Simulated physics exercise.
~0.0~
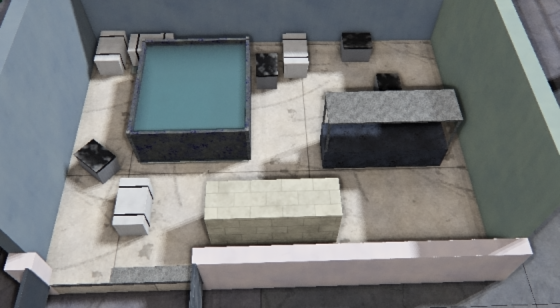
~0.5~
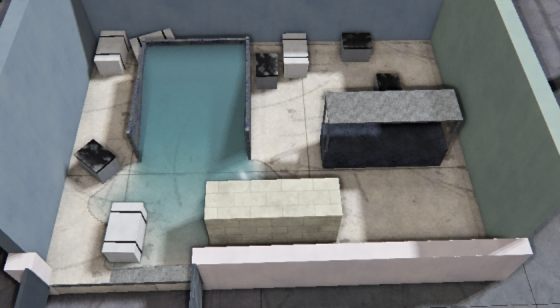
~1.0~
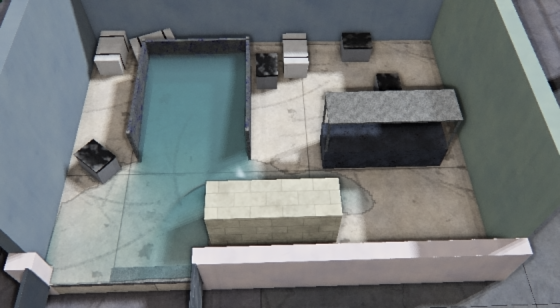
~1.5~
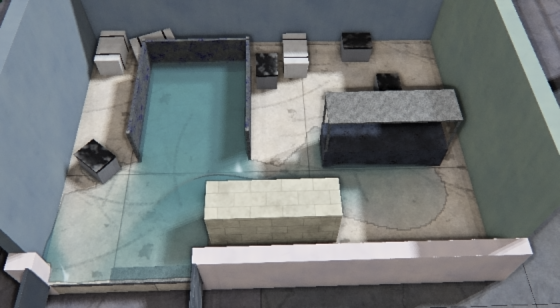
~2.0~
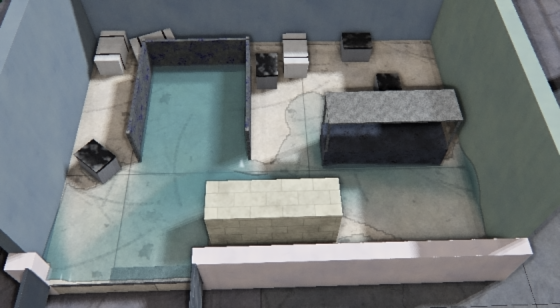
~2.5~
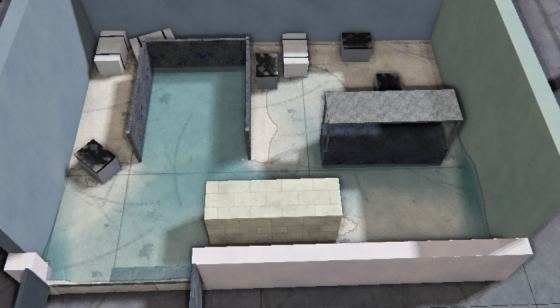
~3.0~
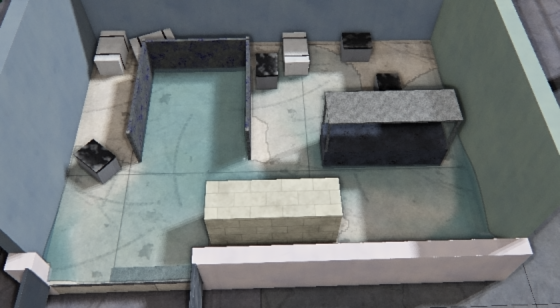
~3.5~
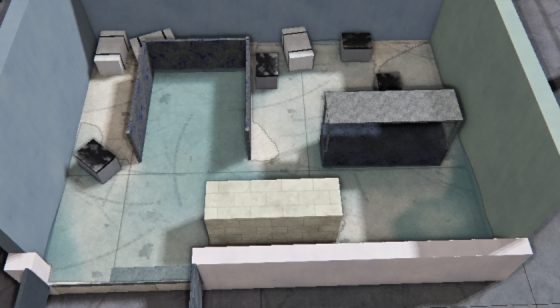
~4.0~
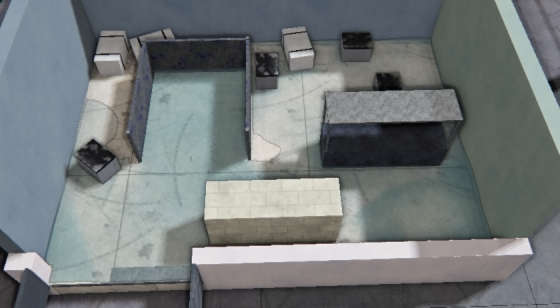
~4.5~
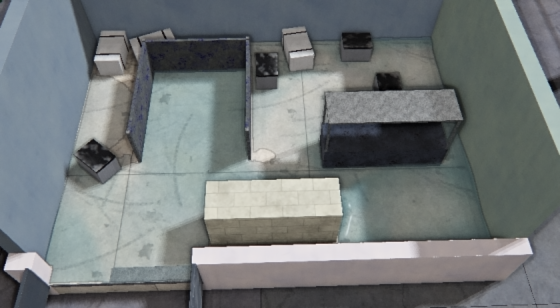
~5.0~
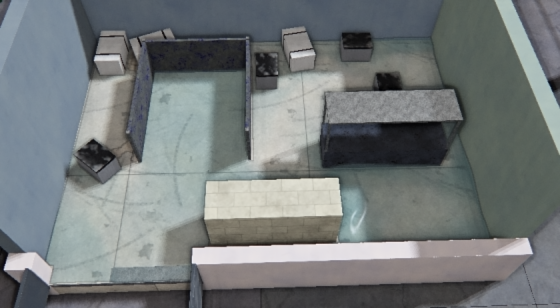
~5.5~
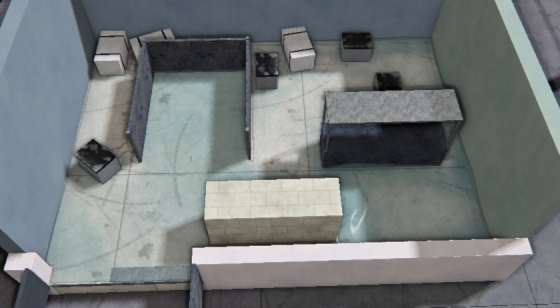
Water pours from the open tank, carries one white box away, and spreads across the floor.
